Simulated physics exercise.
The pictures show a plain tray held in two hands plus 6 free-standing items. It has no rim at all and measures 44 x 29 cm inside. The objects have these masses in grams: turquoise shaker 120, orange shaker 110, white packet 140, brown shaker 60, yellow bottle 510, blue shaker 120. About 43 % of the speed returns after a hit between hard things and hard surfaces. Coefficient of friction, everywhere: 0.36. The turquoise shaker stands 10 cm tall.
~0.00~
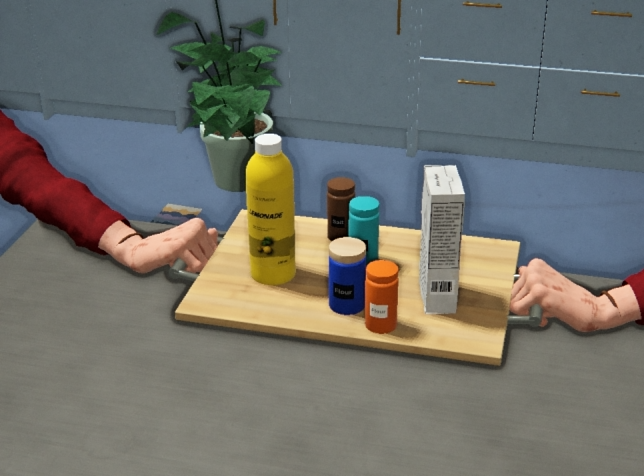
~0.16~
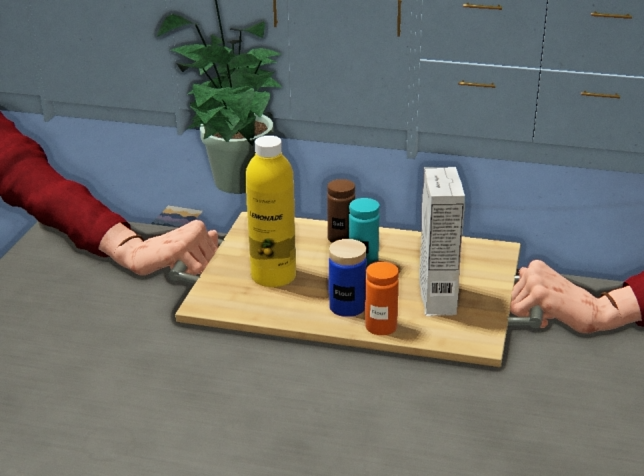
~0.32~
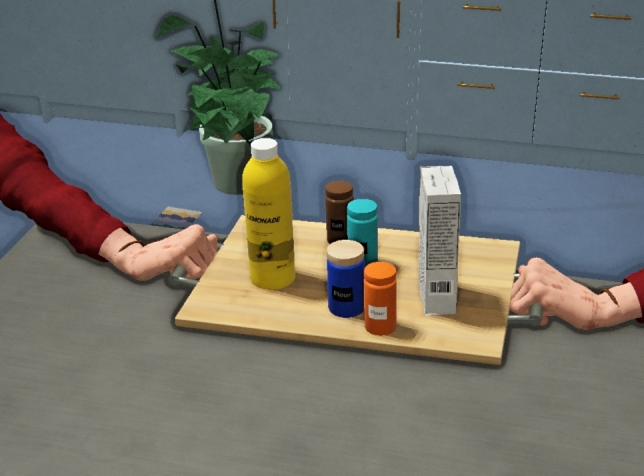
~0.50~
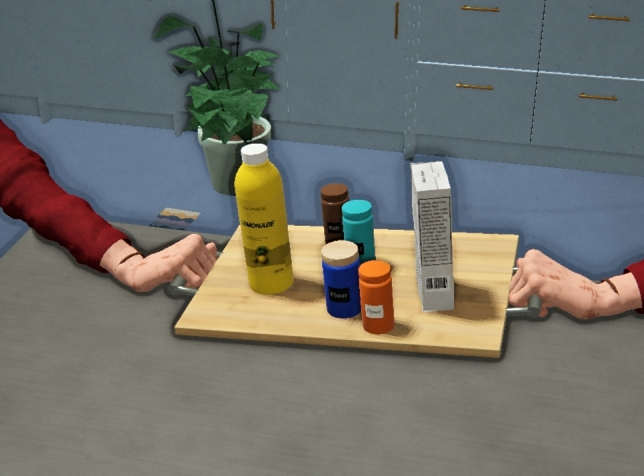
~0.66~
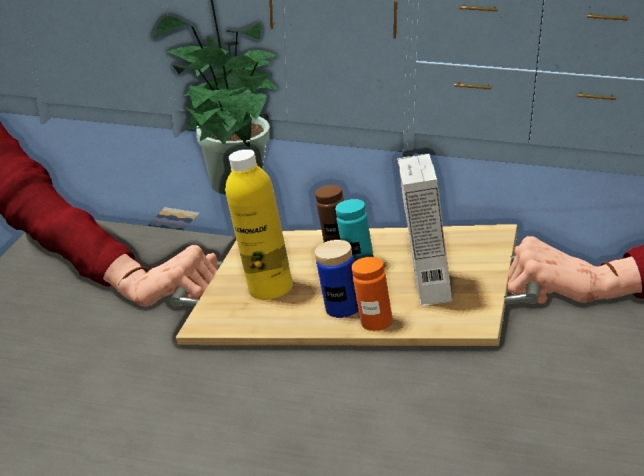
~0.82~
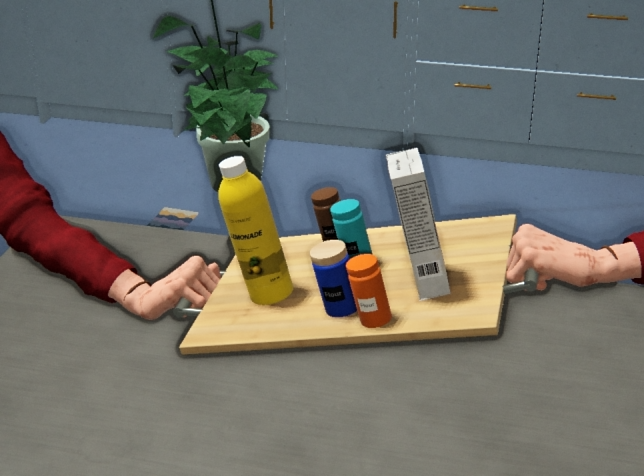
Wooden tray held by two hands starting level, then tilting down to the left, with a yellow bottle, shakers and white packet leaning.
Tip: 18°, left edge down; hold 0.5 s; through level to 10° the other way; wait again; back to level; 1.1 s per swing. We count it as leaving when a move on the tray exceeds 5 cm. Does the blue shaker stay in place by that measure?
I expect it to wander off.
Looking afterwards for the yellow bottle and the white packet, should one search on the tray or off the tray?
The yellow bottle winds up out of bounds; the white packet stays within bounds.
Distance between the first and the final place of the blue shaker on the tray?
About 12 cm.
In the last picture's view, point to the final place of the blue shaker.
Roughly (256, 279).
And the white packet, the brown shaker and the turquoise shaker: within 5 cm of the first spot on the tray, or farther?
In short, the white packet leaves its position, the brown shaker stays close to home, the turquoise shaker leaves its position.
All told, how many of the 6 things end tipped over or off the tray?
3.
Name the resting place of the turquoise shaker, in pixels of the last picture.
In the last picture it sits around (274, 230).
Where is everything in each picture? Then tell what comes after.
In the first frame, tray level; blue shaker (347, 276); turquoise shaker (364, 232).
In the second frame, tray level; white packet (441, 242); brown shaker (341, 212).
In the third frame, tray at 1°, left edge down; yellow bottle (268, 213); turquoise shaker (363, 235).
In the fourth frame, tray at 5°, left edge down; orange shaker (377, 297); white packet (432, 237).
In the fifth frame, tray at 9°, left edge down; brown shaker (333, 218); yellow bottle (257, 224).
In the sixth frame, tray at 14°, left edge down; blue shaker (336, 279); turquoise shaker (352, 235).
Around 1.62 s, tray at 18°, left edge down; blue shaker shifted 9 cm near (271, 298); white packet on its side; yellow bottle tipped 3° against what carries it.
Around 2.12 s, tray at 10°, left edge down; yellow bottle now off the tray; blue shaker shifted 12 cm near (251, 291); white packet on its side.
Around 2.72 s, tray at 10°, right edge down; blue shaker shifted 12 cm near (261, 268); white packet on its side; turquoise shaker on its side.
Finally (5.3 s), off the tray, yellow bottle; on their side or leaning hard on the tray, turquoise shaker and white packet; not toppled but over 5 cm from the start, blue shaker; the other 2 still in place (within 5 cm). Final places as that camera would see them, blue shaker near (256, 279).
